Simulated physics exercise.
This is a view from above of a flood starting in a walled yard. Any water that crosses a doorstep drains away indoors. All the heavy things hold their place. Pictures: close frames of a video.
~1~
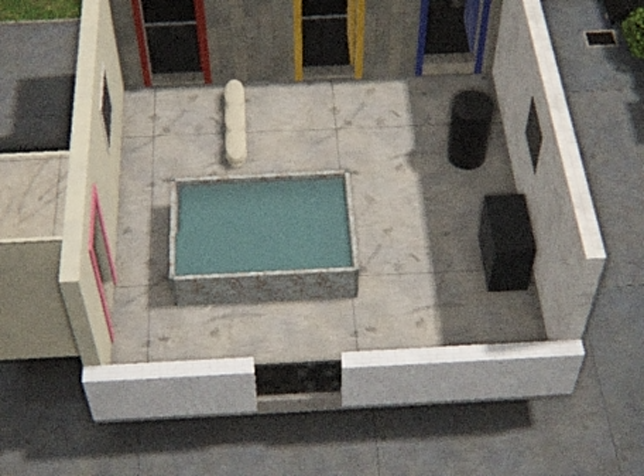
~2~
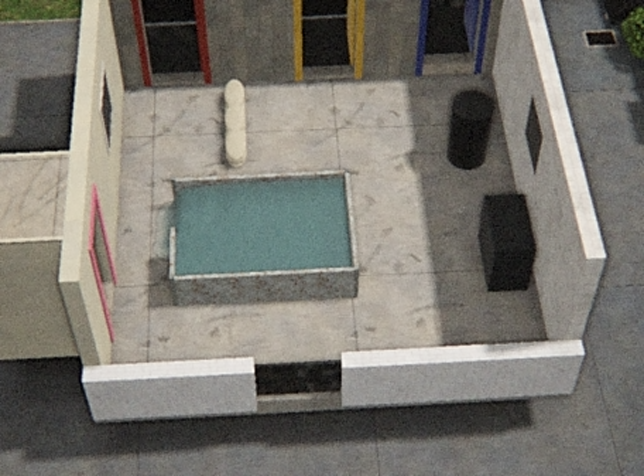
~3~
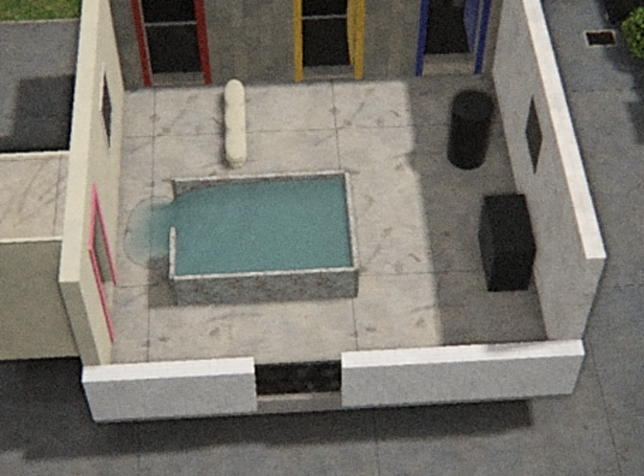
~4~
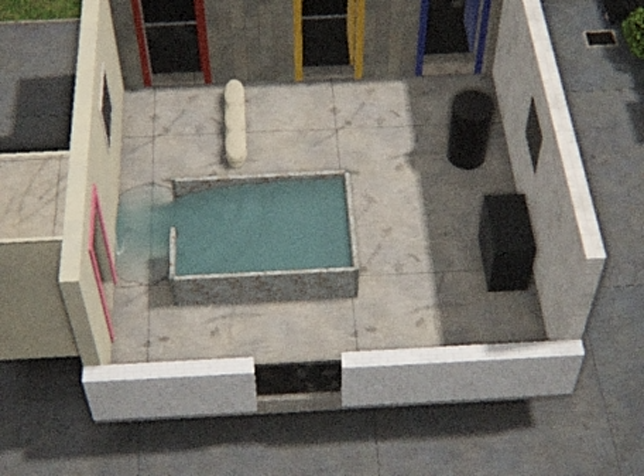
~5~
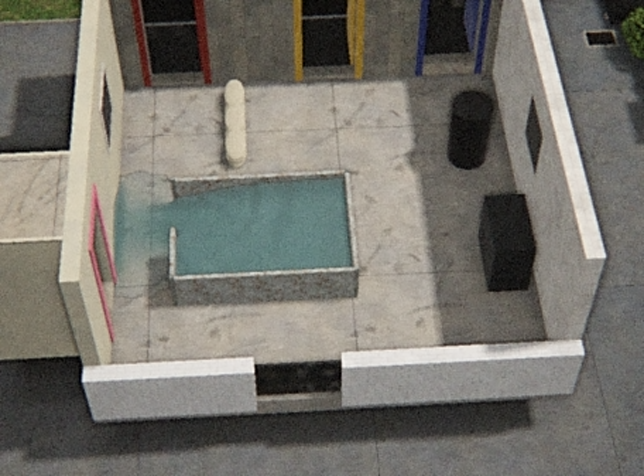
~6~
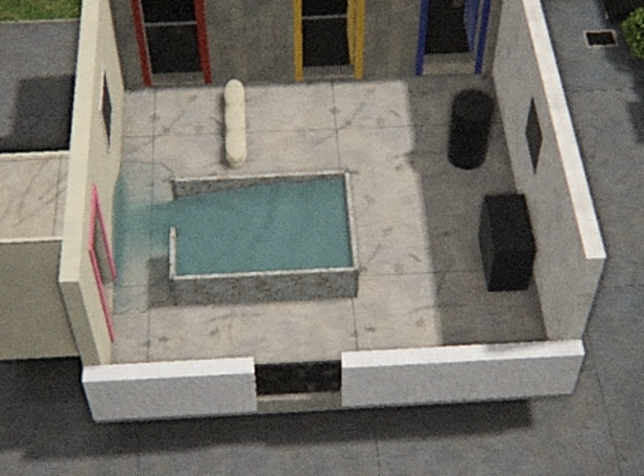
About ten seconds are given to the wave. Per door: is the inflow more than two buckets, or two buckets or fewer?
At the end, the pink door never tops two buckets; the yellow door never tops two buckets; the blue door never tops two buckets; the red door tops two buckets.
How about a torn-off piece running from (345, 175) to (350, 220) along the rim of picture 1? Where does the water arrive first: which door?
That would be the blue door.
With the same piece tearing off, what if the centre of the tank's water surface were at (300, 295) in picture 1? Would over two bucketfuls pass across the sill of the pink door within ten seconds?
Reading for the pink door: It admits more.
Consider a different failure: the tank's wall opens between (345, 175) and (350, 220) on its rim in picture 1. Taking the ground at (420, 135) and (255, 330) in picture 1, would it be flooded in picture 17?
First place drenched, second place still bare.
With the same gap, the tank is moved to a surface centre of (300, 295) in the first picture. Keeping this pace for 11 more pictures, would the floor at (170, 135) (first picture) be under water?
That spot is reached by the flood.
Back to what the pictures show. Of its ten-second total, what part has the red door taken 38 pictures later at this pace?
Estimate: Roughly 70 %.
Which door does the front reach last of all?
That is the one in blue.
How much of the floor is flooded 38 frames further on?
My guess is around 55 in a hundred.
A moment on, water covers 15 % of the floor; the pink door wet at the sill, nothing in, the yellow door not reached, the blue door not reached, the red door not reached.
Next, water covers 25 % of the floor; the pink door wet at the sill, nothing in, the yellow door not reached, the blue door not reached, the red door over two buckets in.
Then, water covers 40 % of the floor; the pink door wet at the sill, nothing in, the yellow door wet at the sill, nothing in, the blue door not reached, the red door far over two buckets in.
Later, water covers 55 % of the floor; the pink door wet at the sill, nothing in, the yellow door wet at the sill, nothing in, the blue door wet at the sill, nothing in, the red door far over two buckets in.
In the end, water covers 80 % of the floor; the pink door under two buckets in, the yellow door wet at the sill, nothing in, the blue door wet at the sill, nothing in, the red door far over two buckets in.
